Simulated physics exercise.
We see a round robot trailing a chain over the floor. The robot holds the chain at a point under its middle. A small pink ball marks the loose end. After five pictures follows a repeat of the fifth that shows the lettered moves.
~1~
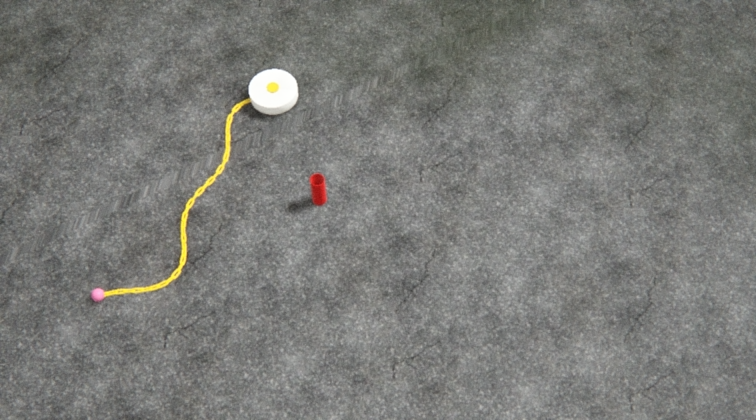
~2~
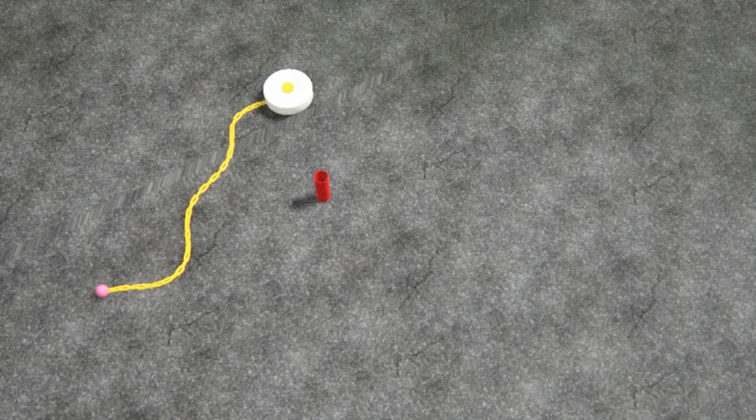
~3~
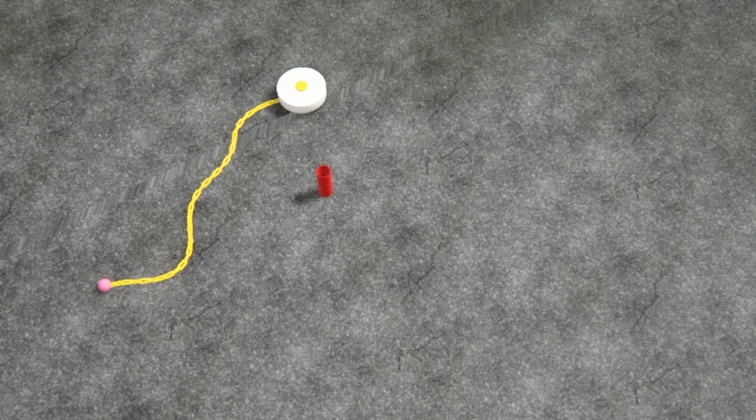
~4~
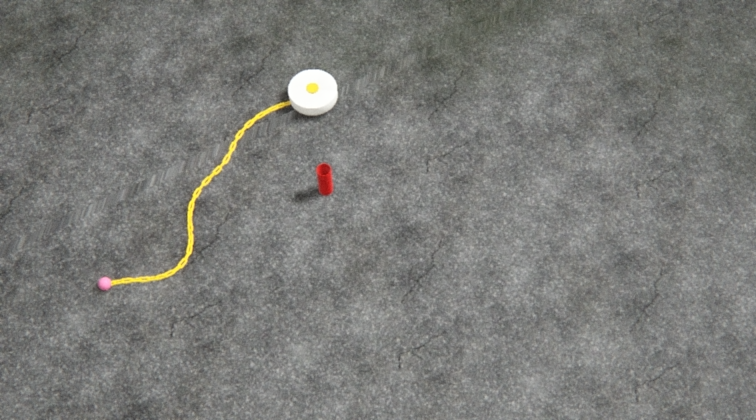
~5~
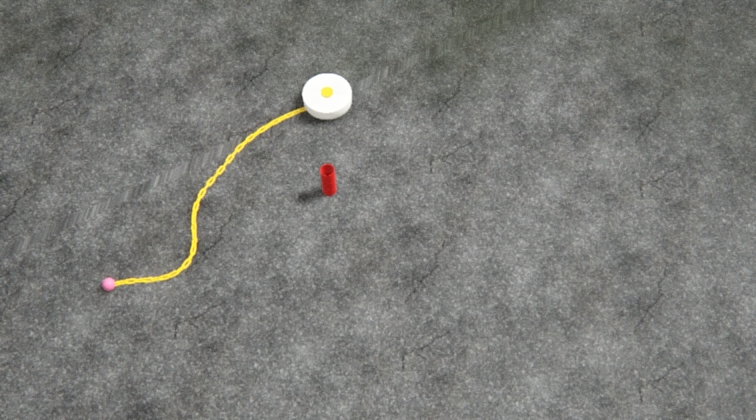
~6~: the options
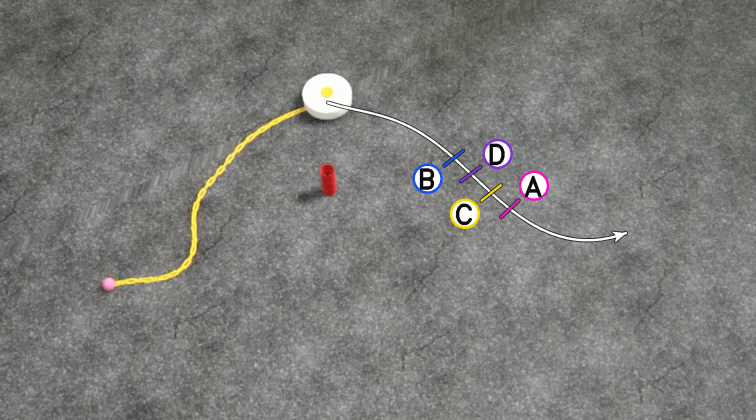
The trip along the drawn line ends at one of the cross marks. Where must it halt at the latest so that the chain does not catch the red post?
At D, and not beyond.
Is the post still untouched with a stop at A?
For that mark, no.
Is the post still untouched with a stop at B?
Yes.
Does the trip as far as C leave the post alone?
No.
On the marked copy, A at (510, 209); B at (454, 158); C at (491, 193); D at (471, 174); the route from (328, 103) via (471, 174) to (626, 233).
Taking D. A third of the way, robot (383, 111), middle of the chain (241, 185), free end (113, 283).
Two thirds of the way, robot (435, 137), middle of the chain (278, 180), free end (141, 271).
When it is over, robot (472, 169), middle of the chain (307, 183), free end (160, 256); nothing has been touched.
As for the rest, A brings the chain against the post; B is safe but short; C brings the chain against the post.
